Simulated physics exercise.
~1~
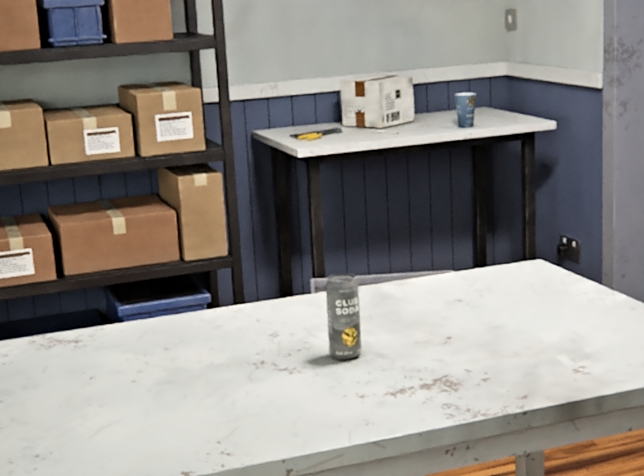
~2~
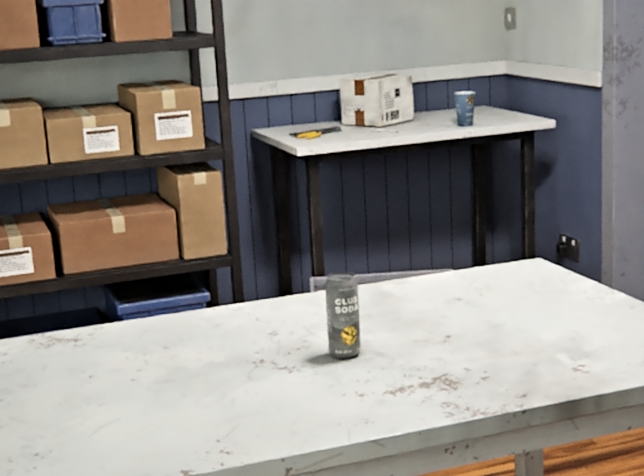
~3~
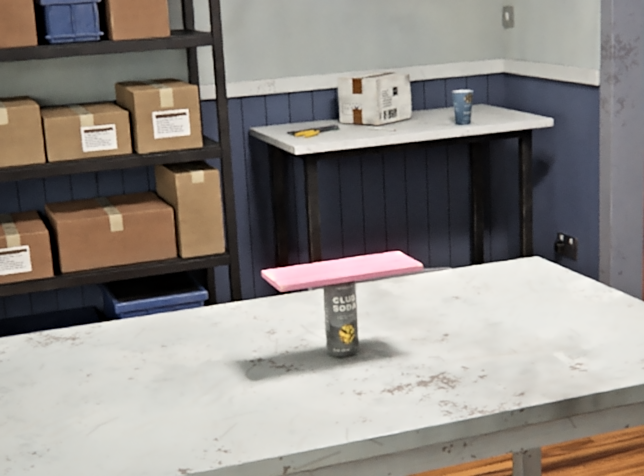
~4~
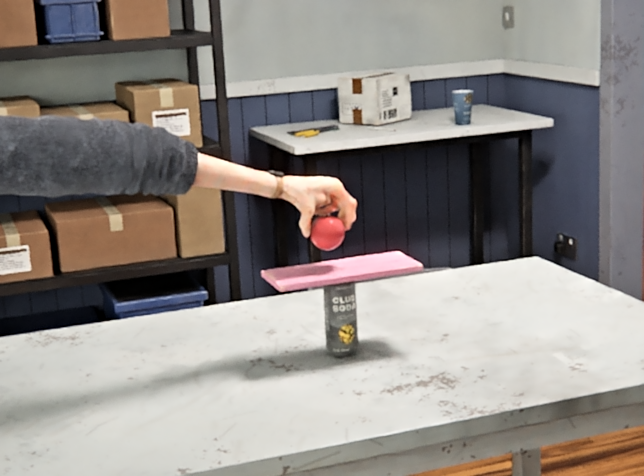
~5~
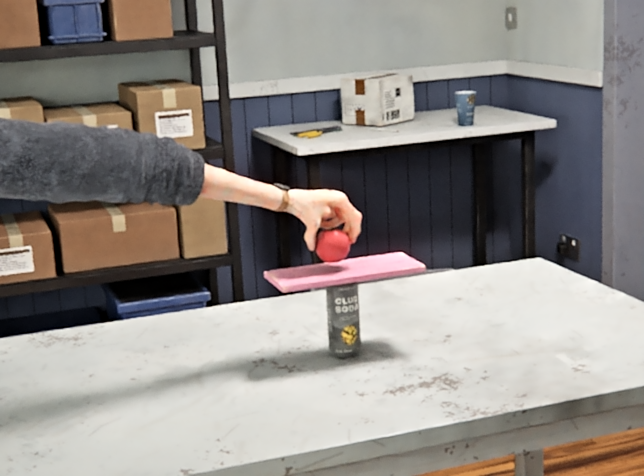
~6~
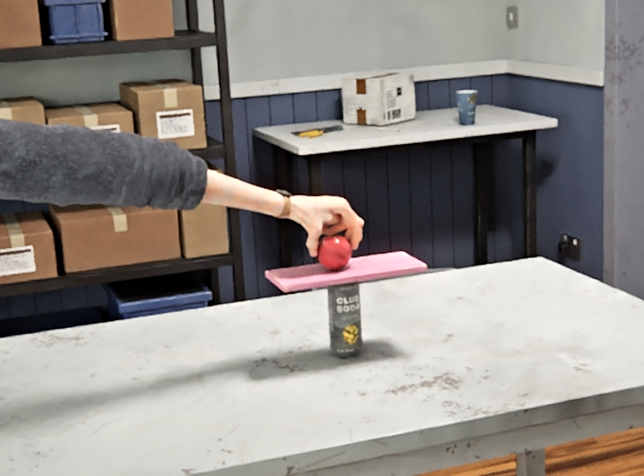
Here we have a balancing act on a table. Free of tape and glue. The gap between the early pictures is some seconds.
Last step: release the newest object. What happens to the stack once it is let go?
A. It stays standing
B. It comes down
A, it stays standing.
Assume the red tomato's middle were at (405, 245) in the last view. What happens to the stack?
Well, it crumbles then.
Then, 0.80 s later than the last frame, all is still.
Then, 1.70 s later than the last frame, red tomato resting near (334, 252).
When it is over, all 3 as before. End places, in pixels of the last picture, red tomato near (334, 252). The stack stays up.
